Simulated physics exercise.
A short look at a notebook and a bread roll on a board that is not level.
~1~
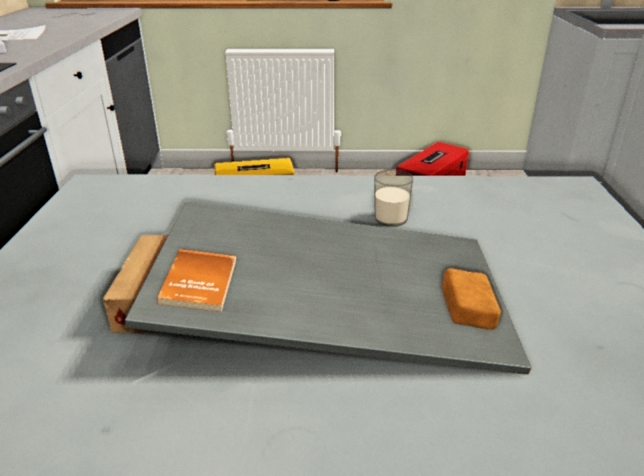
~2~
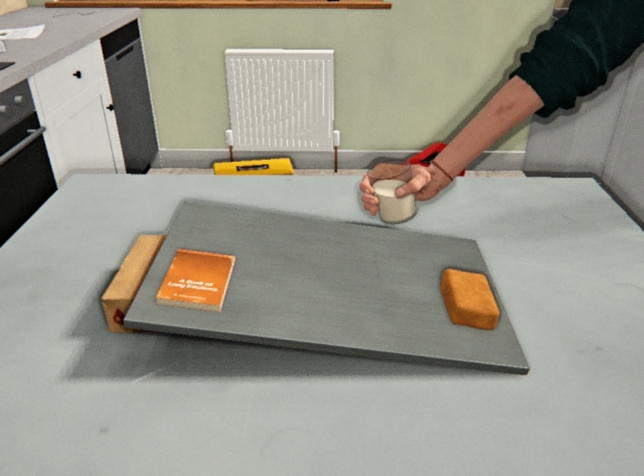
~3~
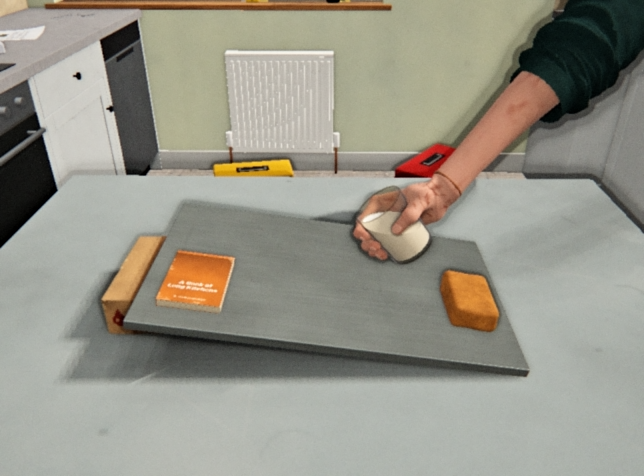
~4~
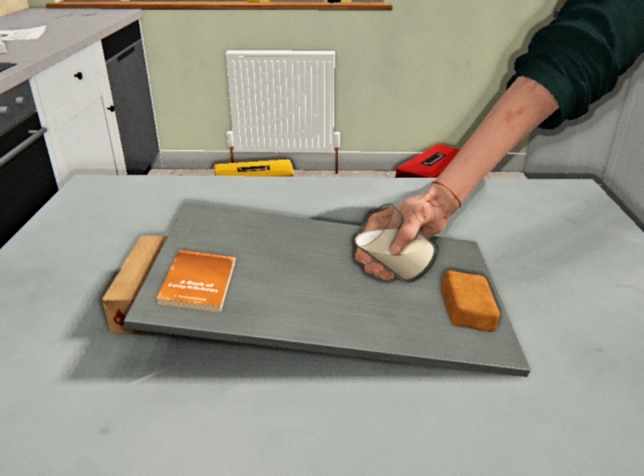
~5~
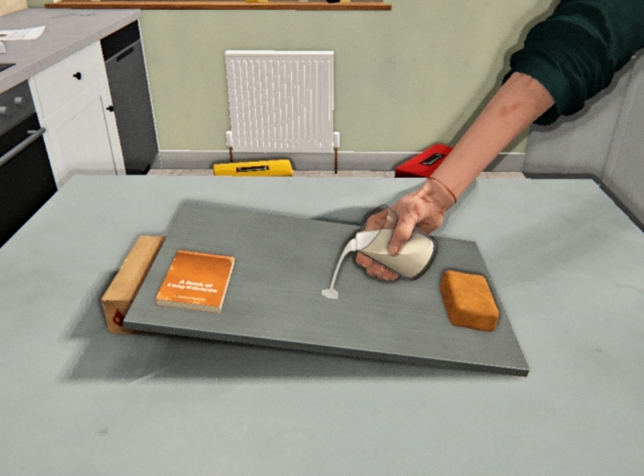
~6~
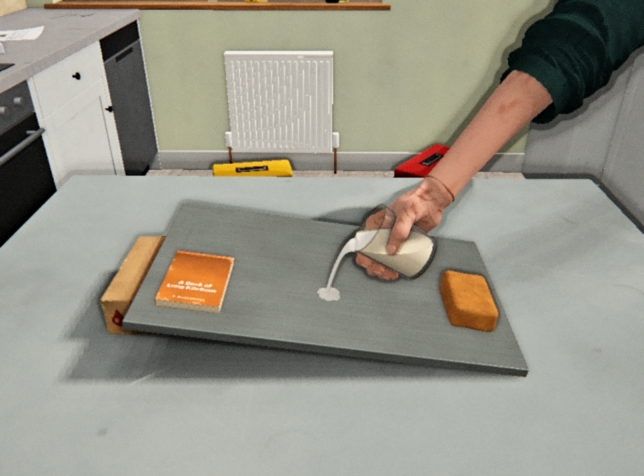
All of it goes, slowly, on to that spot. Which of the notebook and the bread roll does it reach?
On the left the notebook stays dry, on the right the bread roll gets wet.
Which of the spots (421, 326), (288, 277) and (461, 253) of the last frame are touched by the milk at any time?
In turn: Wet, dry, dry.
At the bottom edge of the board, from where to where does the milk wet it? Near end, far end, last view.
It runs from (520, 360) to (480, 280).
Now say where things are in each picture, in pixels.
In the first picture, the board slopes down to the right; tumbler (392, 197) about half full; notebook (199, 279); bread roll (470, 298).
In the second picture, tumbler about half full, surface at (393, 188); notebook (198, 279).
In the third picture, tumbler (394, 225) tipped 40° with all of its load; bread roll (469, 300).
In the fourth picture, the board slopes down to the right; tumbler (395, 243) tipped 45° with all of its load; notebook (198, 280).
In the fifth picture, the first of it lands; tumbler (395, 243) tipped 55° with all of its load; bread roll (469, 300).
In the sixth picture, the first of it lands; tumbler (394, 242) tipped 55° with nearly all of its load; notebook (197, 280); bread roll (468, 300).
Soon after, it runs down to the right; the notebook is dry; the bread roll is dry.
Later, it runs down to the right and off the end; the notebook is dry; the bread roll is wet.
In the end, it runs down to the right and off the end; the notebook is dry; the bread roll is wet.
